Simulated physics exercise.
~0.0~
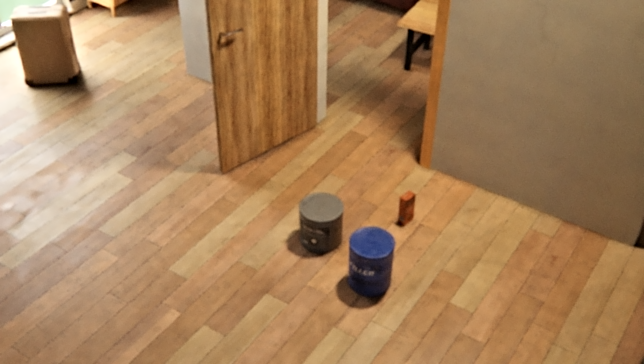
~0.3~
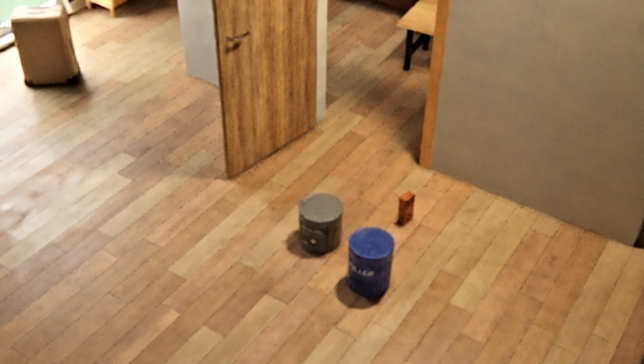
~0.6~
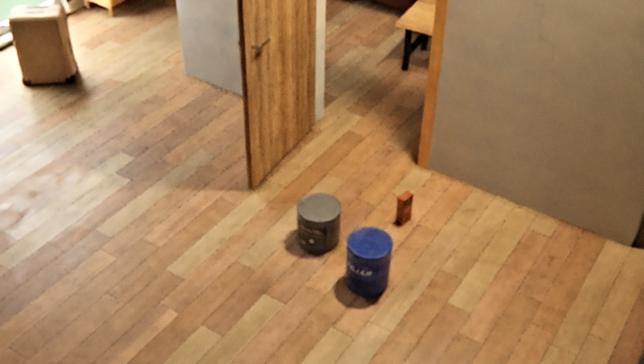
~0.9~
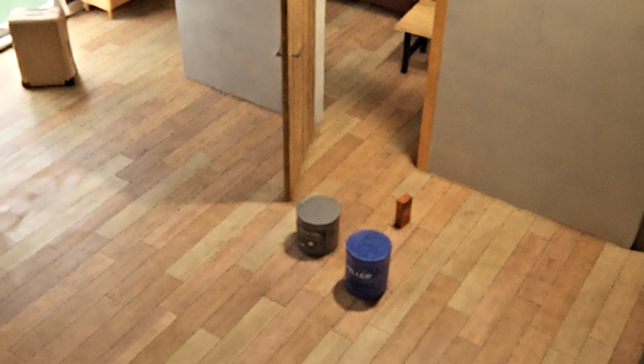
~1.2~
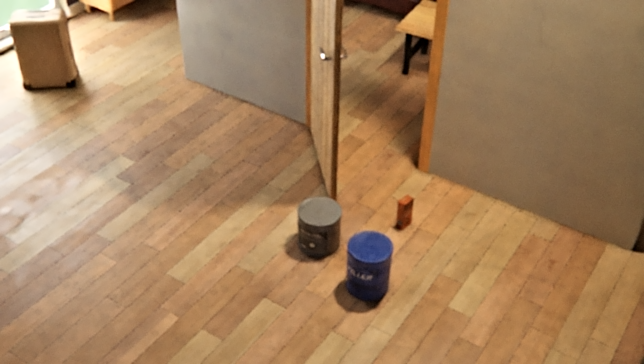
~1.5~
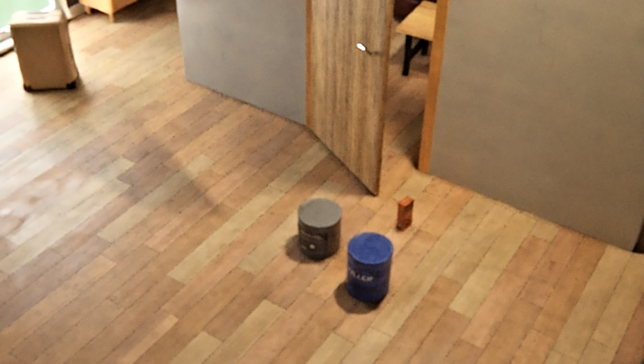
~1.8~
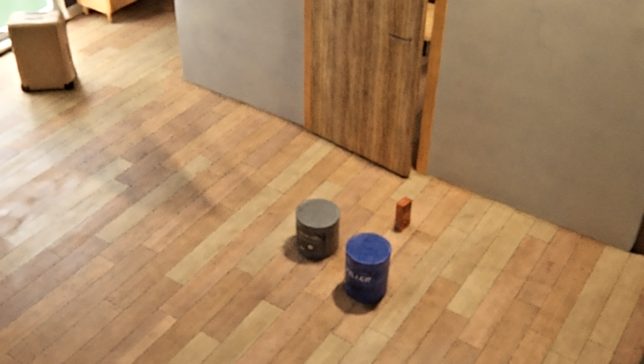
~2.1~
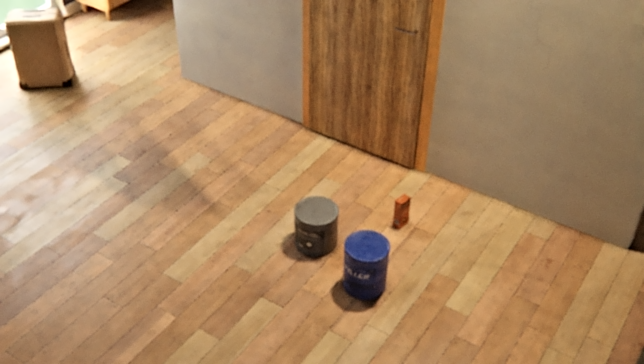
The wooden door swings shut past the grey and blue pails and small orange carton.
